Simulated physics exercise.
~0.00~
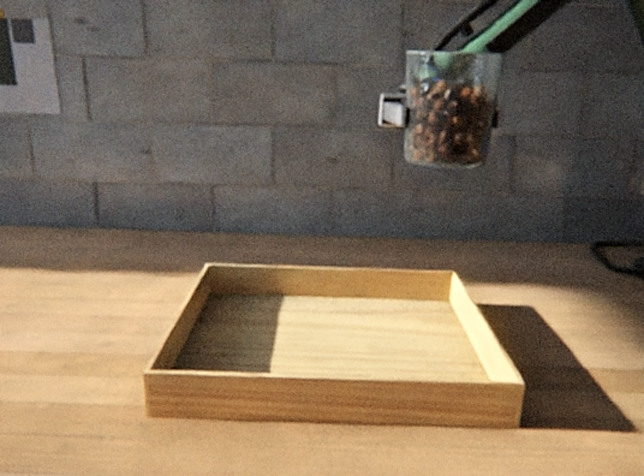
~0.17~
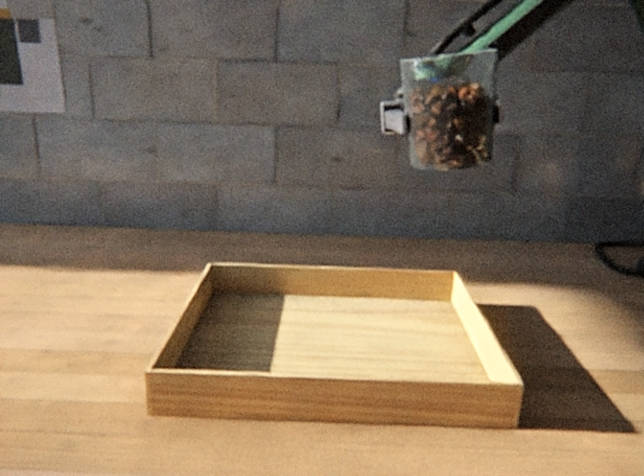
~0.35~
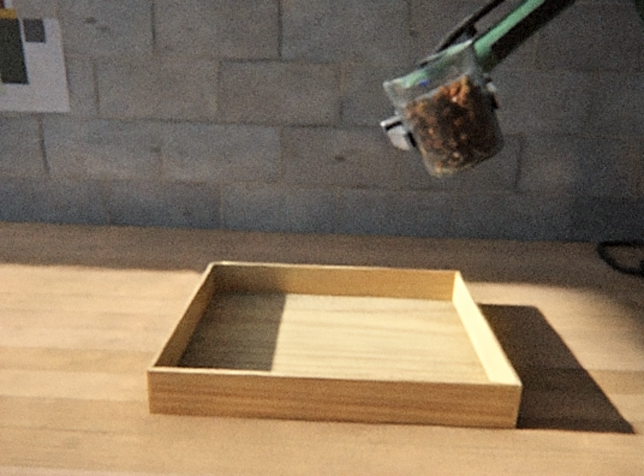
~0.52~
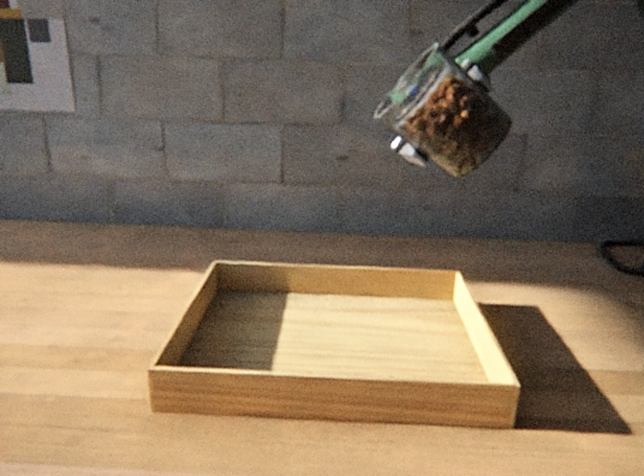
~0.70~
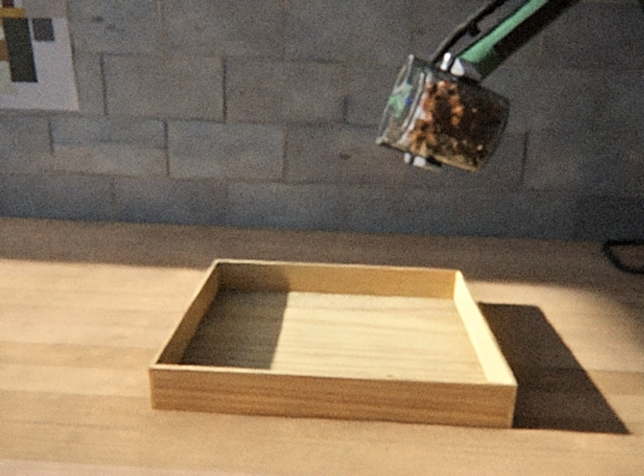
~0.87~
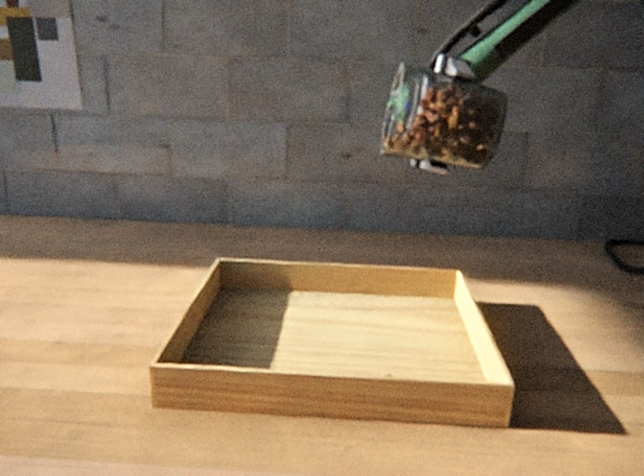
On a wooden table before a grey block wall, a green robotic arm holds a clear tumbler of brown pellets upright above and behind a shallow wooden tray. The arm tilts the tumbler leftward until it lies nearly on its side, and the pellets shift inside, spreading toward the mouth.
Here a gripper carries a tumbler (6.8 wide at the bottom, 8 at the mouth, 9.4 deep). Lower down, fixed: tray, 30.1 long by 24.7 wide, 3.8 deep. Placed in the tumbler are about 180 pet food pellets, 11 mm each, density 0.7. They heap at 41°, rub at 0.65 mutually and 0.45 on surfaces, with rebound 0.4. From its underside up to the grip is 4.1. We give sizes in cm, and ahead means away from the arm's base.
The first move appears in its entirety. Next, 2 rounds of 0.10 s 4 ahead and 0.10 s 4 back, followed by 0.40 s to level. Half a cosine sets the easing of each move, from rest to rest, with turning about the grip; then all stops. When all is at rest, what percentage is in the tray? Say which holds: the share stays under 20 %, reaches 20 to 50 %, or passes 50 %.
The share passes 50 %.
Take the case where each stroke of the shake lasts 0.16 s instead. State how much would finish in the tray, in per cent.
Around 25 percent.
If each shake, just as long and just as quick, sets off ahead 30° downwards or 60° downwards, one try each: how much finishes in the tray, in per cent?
I'd say close to 30 percent for the first and close to 10 percent for the second.
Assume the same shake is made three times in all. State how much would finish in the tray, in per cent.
Probably about 75 in a hundred.
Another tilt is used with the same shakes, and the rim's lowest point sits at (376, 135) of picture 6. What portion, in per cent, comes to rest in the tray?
The share is around 35 %.
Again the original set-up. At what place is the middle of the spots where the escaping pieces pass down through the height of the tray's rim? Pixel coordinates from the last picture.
Roughly at (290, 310).
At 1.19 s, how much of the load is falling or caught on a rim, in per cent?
12 %.
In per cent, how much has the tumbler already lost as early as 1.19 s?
40 %.
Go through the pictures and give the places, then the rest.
In the first picture, tumbler middle at (450, 111), level; upper third of the load around (451, 103), from x 415 to 485, top at y 90; 181 in the tumbler.
In the second picture, tumbler middle at (450, 112), tilted 8° forward; upper third of the load around (451, 104), from x 415 to 485, top at y 90.
In the third picture, tumbler middle at (448, 114), tilted 28° forward; upper third of the load around (457, 105), from x 410 to 495, top at y 85.
In the fourth picture, tumbler middle at (445, 116), tilted 52° forward; upper third of the load around (458, 106), from x 410 to 500, top at y 80.
In the fifth picture, tumbler middle at (444, 119), tilted 72° forward; upper third of the load around (457, 105), from x 415 to 495, top at y 85.
In the sixth picture, tumbler middle at (443, 121), tilted 80° forward; upper third of the load around (461, 106), from x 385 to 495, top at y 90; 181 in the tumbler.
After 1.19 s, tilted 80° forward, highest piece 24 above the table; 110 in the tumbler, 50 in the tray, 21 in flight or on a rim.
After 1.51 s, tilted 28° forward, highest piece 28 above the table; 118 in the tray, 62 in the tumbler, 1 on the table or floor.
After 1.87 s, level, highest piece 25 above the table; 118 in the tray, 62 in the tumbler, 1 on the table or floor.
After 2.92 s, level, highest piece 25 above the table; 118 in the tray, 62 in the tumbler, 1 on the table or floor.
At rest, 118 in the tray, 62 in the tumbler, 1 on the table or floor. That is 65 % in the tray.
